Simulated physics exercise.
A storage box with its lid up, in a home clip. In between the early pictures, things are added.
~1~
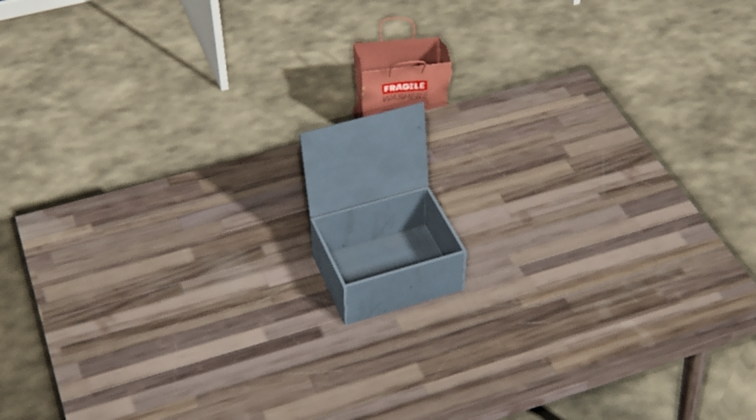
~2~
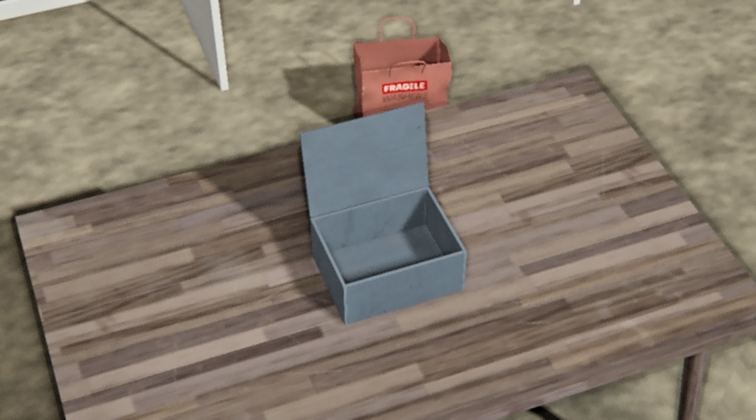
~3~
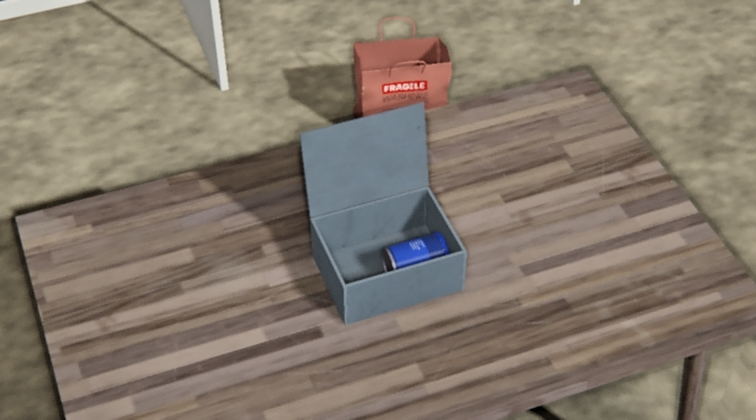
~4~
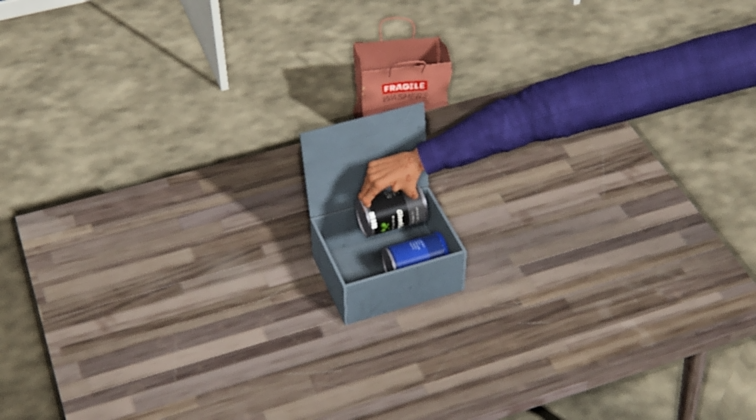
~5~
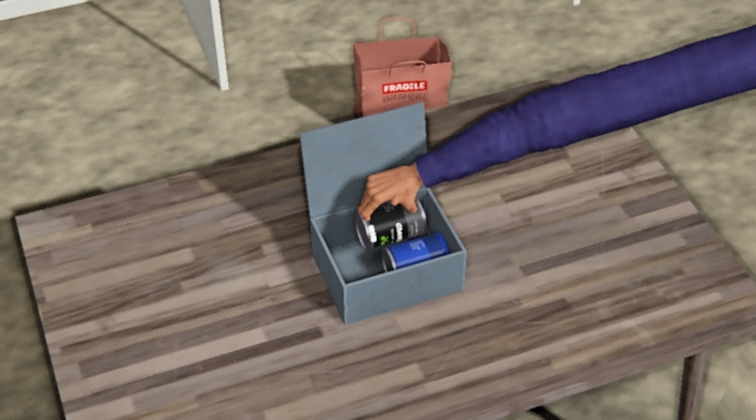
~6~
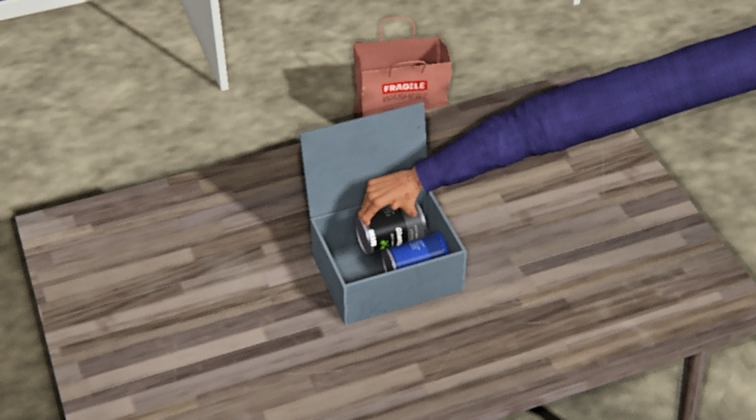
The clip opens on an empty grey-blue box with its lid up on a wooden table, a red paper bag behind it. A blue tin then appears inside, and a purple-sleeved arm reaches in from the right, lowering a black tin slightly beside the blue one, hand still gripping it.
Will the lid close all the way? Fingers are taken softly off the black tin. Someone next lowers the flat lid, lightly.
Yes: My guess is the lid comes to rest fully.
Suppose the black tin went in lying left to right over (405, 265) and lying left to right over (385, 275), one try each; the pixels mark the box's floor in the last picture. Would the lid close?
On the first go the lid settles shut, and on the second go it settles shut.
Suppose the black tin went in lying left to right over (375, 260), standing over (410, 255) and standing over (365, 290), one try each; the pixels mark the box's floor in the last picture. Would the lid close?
On the first go the lid comes to rest closed, on the second it is stopped short, on the third it is stopped short.
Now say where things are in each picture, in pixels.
The last thing is not in view yet, in the first frame.
The last thing is not in view yet, in the second frame.
The last thing is not in view yet; blue tin (416, 258), in the third frame.
Coming down; black tin (392, 210); blue tin (416, 258), in the fourth frame.
Coming down; black tin (391, 224); blue tin (416, 258), in the fifth frame.
Put in, still held; black tin (391, 228); blue tin (416, 258), in the sixth frame.
Then, 0.40 s after the last picture, black tin rolled about its own width near (382, 239).
Then, 1.30 s after the last picture, lid 77° above the rim; black tin rolled about its own width near (384, 246); blue tin rolled a little.
Then, 1.70 s after the last picture, lid 42° above the rim; black tin rolled about its own width near (384, 246); blue tin rolled a little.
Then, 1.90 s after the last picture, lid 17° above the rim; black tin rolled about its own width near (384, 246); blue tin rolled a little.
At rest, lid shut; moved from the start, black tin; blue tin in place. Seen from the same camera at the end, black tin near (384, 246).
